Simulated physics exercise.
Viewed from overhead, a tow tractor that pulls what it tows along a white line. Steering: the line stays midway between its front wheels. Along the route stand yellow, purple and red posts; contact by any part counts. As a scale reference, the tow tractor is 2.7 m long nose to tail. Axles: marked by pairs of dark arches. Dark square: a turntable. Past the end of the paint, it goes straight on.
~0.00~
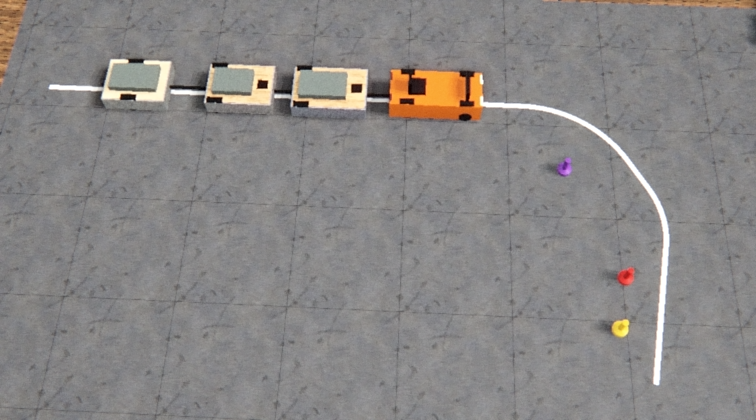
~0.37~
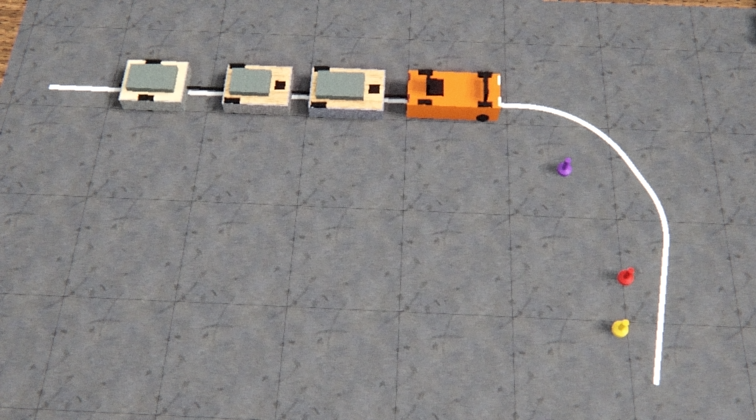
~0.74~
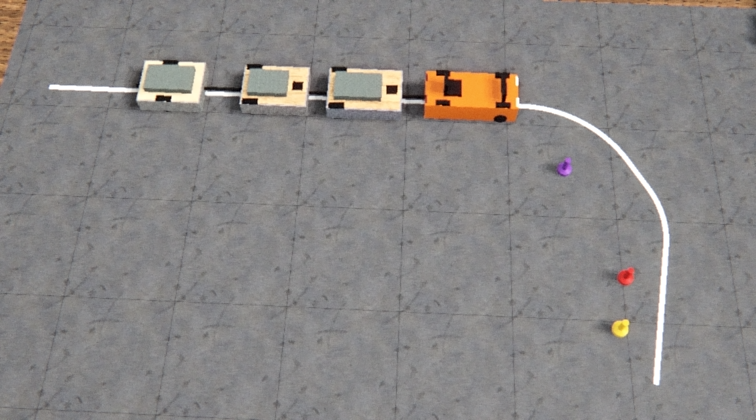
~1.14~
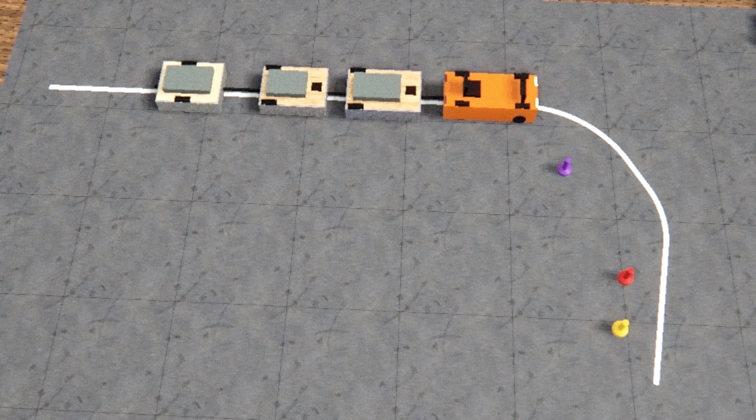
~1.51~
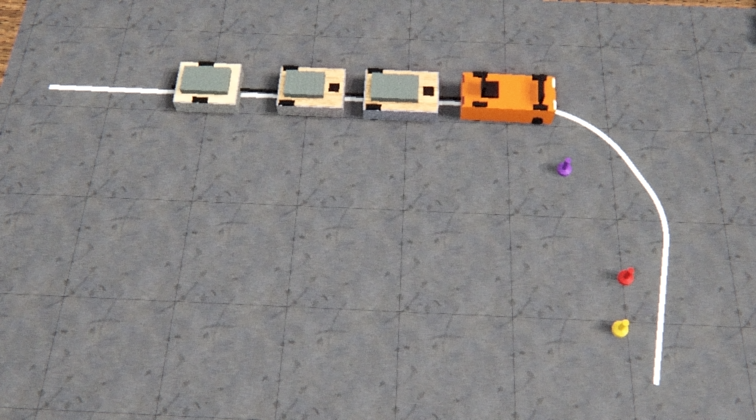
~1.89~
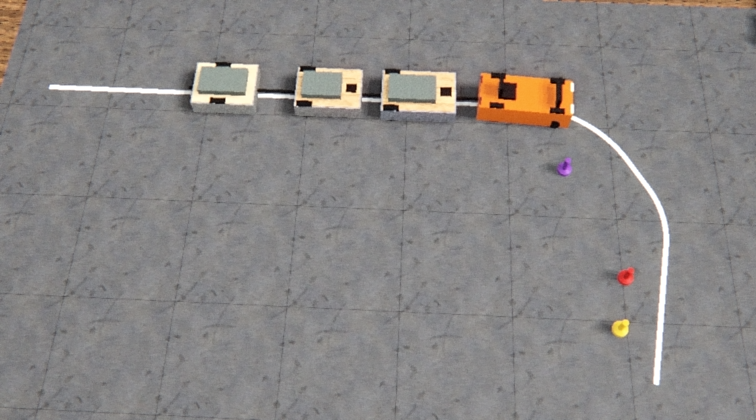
On a dark tiled floor, an orange tow tractor pulls three pale trailers rightward along a white line, just beginning to curve.
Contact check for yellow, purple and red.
Yellow contact, purple contact, red contact.
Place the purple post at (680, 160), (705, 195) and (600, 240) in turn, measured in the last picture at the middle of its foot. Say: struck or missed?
In the first spot it is left alone, in the second left alone, and in the third contacted.
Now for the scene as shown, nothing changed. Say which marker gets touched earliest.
It is purple.
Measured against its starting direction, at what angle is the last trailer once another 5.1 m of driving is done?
Around 0 degrees.
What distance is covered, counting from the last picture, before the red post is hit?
Roughly 9.5 metres more.
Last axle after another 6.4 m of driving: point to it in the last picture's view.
(412, 91).
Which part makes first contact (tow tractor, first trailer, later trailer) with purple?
Purple gets touched first by a following trailer.
After 4.8 s, the last axle is at (345, 88) of the last picture, on the line.
After 8.1 s, the last axle is at (479, 101) of the last picture, 30 cm off the line; the second trailer has hit purple.
After 8.8 s, the last axle is at (504, 108) of the last picture, 50 cm off the line; the first trailer has hit red.
After 10.4 s, the last axle is at (563, 139) of the last picture, 125 cm off the line; the first trailer has hit yellow.
After 16.4 s, the last axle is at (653, 408) of the last picture, 20 cm off the line; 3 of 3 struck in all.
